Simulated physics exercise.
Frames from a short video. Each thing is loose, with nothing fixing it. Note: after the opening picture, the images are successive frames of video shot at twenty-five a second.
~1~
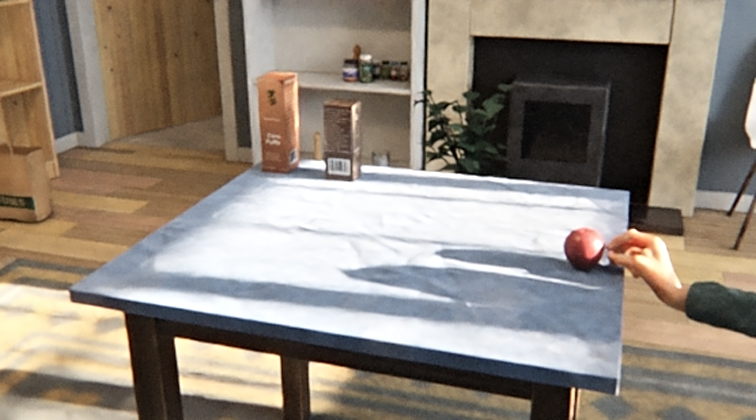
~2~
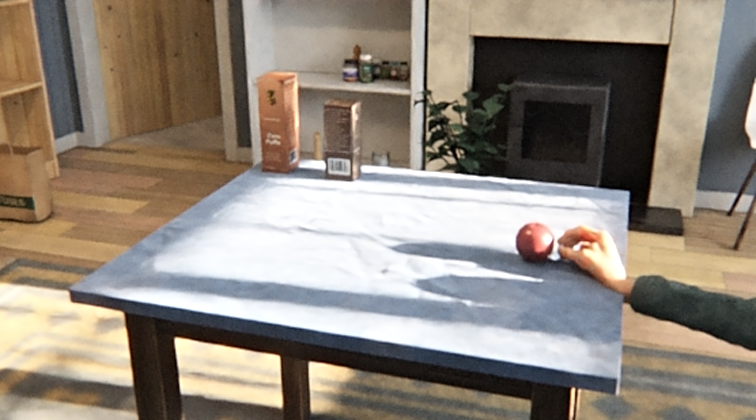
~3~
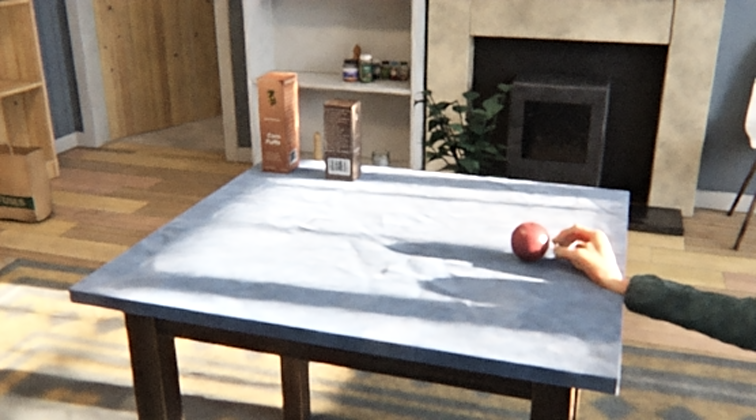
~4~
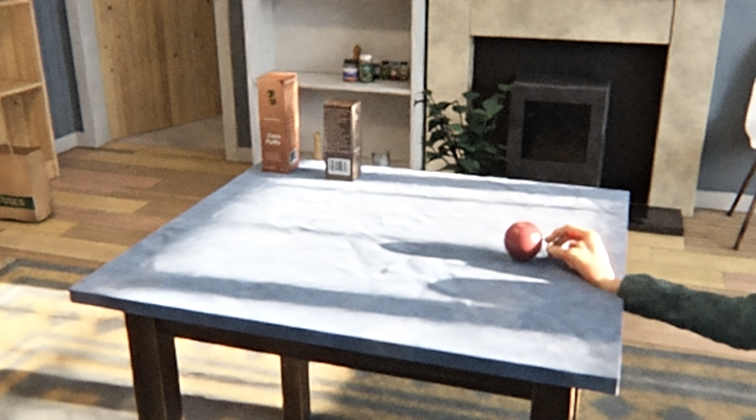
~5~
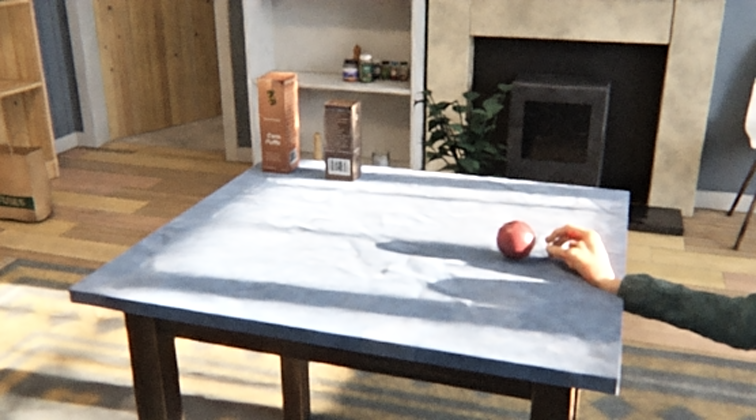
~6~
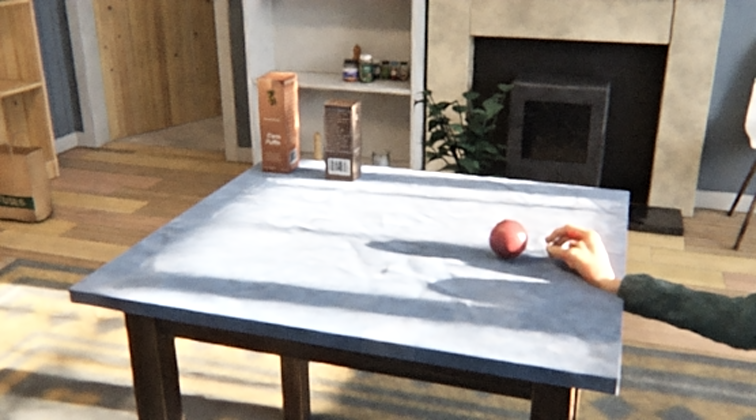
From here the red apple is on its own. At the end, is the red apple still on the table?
Yes.
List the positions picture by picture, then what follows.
The first frame shows under the hand; red apple (584, 247).
The second frame shows under the hand; red apple (535, 242).
The third frame shows under the hand; red apple (530, 241).
The fourth frame shows red apple (523, 240).
The fifth frame shows red apple (516, 239).
The sixth frame shows red apple (509, 239) shifted a little.
Then, 0.10 s on from there, red apple shifted about its own width near (493, 237).
Then, 0.20 s on from there, red apple shifted about its own width near (480, 236).
Then, 0.30 s on from there, red apple shifted about its own width near (470, 234).
Then, 0.50 s on from there, red apple shifted well along near (459, 233).
In the end, moved from the start, red apple. At the end, from the last picture's camera, red apple near (457, 233).
